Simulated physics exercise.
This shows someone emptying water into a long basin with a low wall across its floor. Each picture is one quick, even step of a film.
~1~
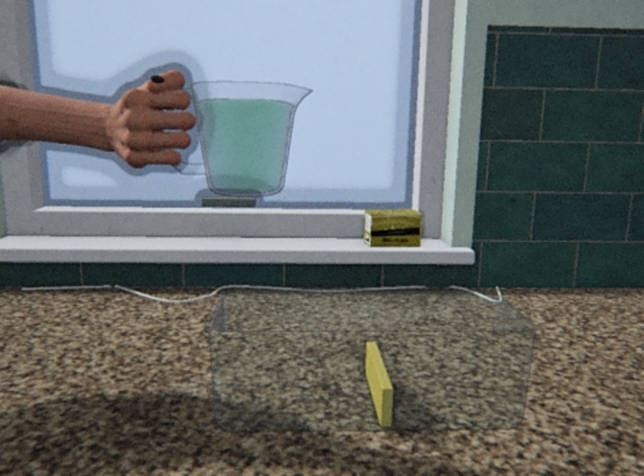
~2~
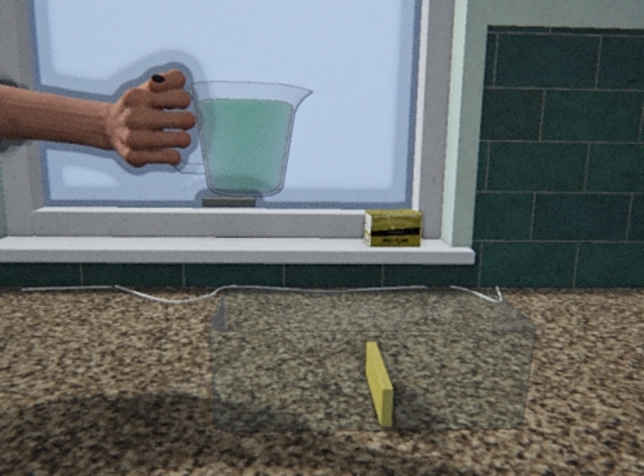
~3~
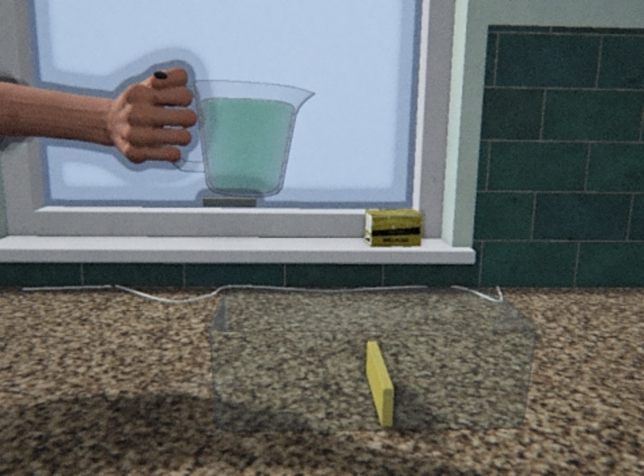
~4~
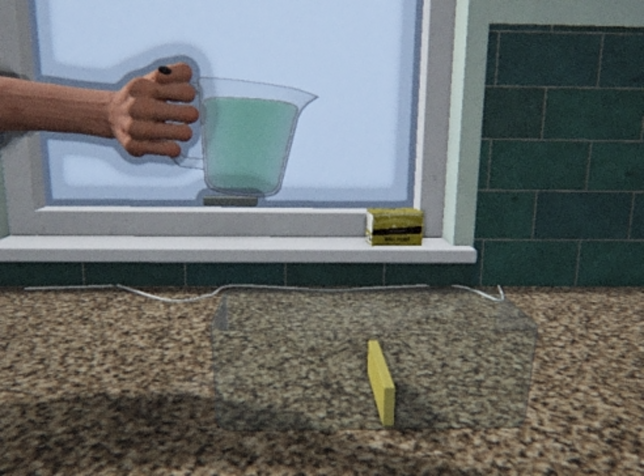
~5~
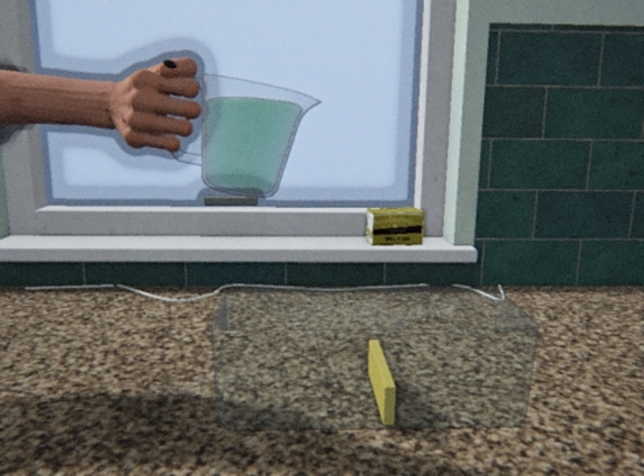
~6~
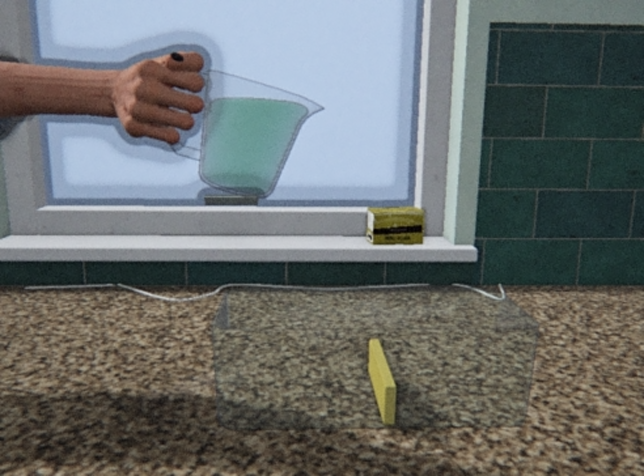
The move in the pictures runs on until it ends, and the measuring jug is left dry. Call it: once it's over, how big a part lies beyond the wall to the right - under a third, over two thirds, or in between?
In between.
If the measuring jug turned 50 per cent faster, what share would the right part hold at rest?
About 40 in a hundred.
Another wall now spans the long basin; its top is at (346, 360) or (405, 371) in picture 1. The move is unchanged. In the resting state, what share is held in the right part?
Near 90 % and 5 %.
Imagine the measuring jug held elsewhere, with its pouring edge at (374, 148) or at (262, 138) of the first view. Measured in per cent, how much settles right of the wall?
The first gives 95 %, the second 5 %.
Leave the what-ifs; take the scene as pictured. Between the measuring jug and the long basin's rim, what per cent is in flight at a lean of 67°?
Airborne fraction: Approx. 25 %.
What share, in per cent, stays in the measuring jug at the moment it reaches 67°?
Some 70 per cent has not yet come out.
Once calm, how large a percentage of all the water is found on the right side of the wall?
It works out to around 50 percent.
A moment on, the measuring jug is tipped part way and 72 per cent is still to pour, 1 is left of the wall and 4 right of it.
Next, the measuring jug is tipped on its side and 24 per cent is still to pour, 14 is left of the wall and 36 right of it.
Then the measuring jug is tipped on its side and 3 per cent is still to pour, 42 is left of the wall and 48 right of it.
Later the measuring jug is tipped on its side and 0 per cent is still to pour, 49 is left of the wall and 49 right of it.
At rest 49 per cent lies left of the wall, 49 right of it and 2 outside.
